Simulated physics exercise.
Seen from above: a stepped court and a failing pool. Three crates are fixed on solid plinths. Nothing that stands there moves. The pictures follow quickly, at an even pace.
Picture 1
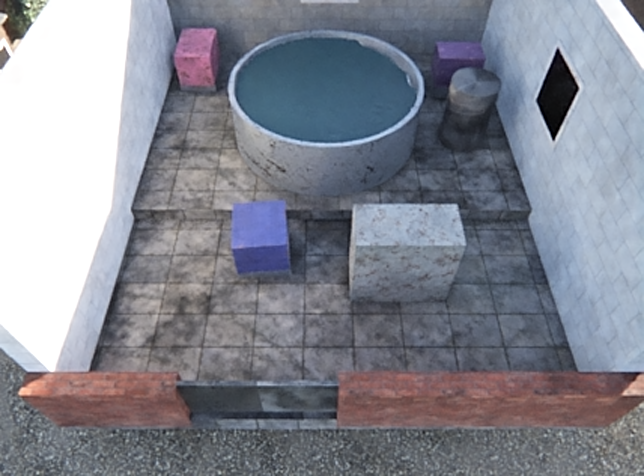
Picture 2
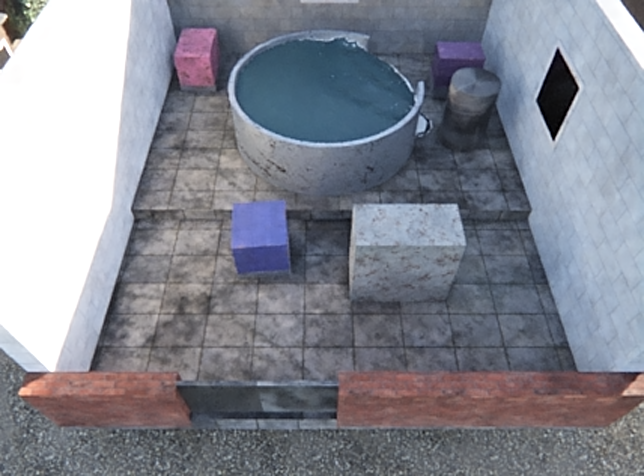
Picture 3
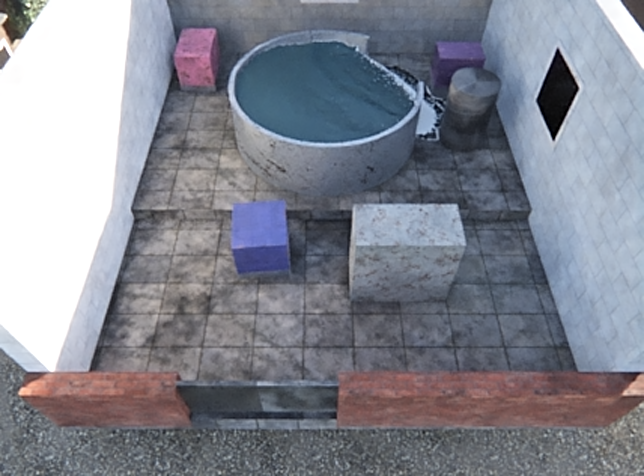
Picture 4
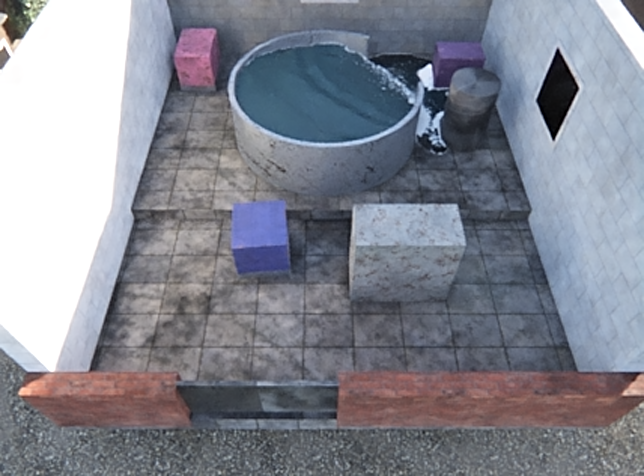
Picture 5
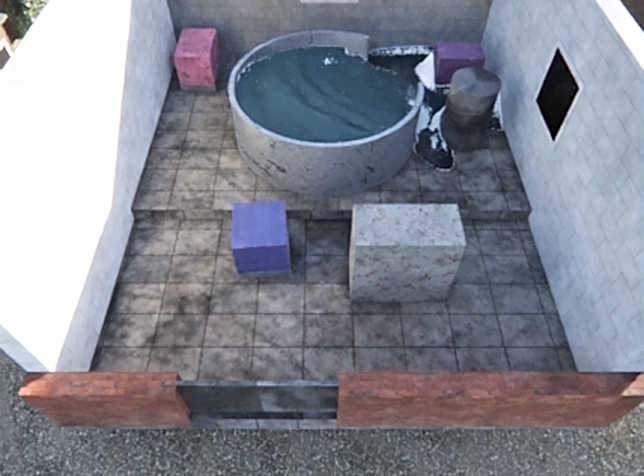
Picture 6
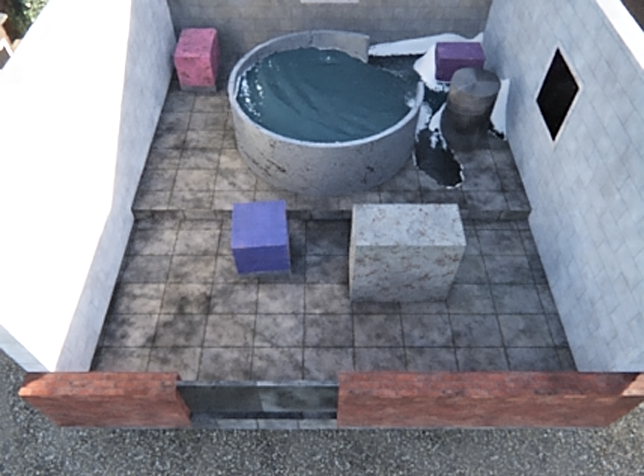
In the video, a round pool of still water stands in a walled, stepped court with coloured blocks; water then pours from a gap on its right side and spreads around the purple block and the dark barrel.
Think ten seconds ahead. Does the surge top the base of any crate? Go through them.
The purple crate is wetted; the pink crate is wetted; the blue crate is wetted.
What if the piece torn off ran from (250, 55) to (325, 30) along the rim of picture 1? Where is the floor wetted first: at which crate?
That is the one in pink.
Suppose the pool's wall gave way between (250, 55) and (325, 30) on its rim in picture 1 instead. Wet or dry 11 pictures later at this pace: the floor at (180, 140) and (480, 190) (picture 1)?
In that order: Flooded, no water.
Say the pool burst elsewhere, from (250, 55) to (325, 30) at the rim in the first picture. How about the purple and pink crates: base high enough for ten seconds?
Then: The purple crate gets wet, the pink crate takes water.
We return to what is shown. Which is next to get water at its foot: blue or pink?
The one in pink.
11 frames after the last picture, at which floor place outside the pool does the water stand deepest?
Around (476, 55).
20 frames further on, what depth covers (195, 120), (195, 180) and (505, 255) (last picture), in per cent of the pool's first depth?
In that order: 4, 2 and 6 per cent.
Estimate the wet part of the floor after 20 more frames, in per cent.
I make it 70 per cent.
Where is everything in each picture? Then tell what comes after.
The first frame shows still water in the pool at (326, 86).
In the second frame, water pours out at (396, 91) and has run to (420, 132).
In the third frame, the front is at a hidden place, out from the gap at (396, 92).
In the fourth frame, water pours out at (396, 94) and has run to a hidden place.
In the fifth frame, the front is at a hidden place, out from the gap at (396, 94).
In the sixth frame, the front is at a hidden place, out from the gap at (396, 94).
A moment on, water covers 25 % of the floor; the purple crate water round its plinth, the pink crate not reached, the blue crate not reached.
Next, water covers 45 % of the floor; the purple crate water round its plinth, the pink crate water round its plinth, the blue crate not reached.
Then, water covers 70 % of the floor; the purple crate water round its plinth, the pink crate water round its plinth, the blue crate water round its plinth.
Later, water covers 100 % of the floor; the purple crate water round its plinth, the pink crate water round its plinth, the blue crate water round its plinth.
In the end, water covers 100 % of the floor; the purple crate was topped, the pink crate was topped, the blue crate was topped.
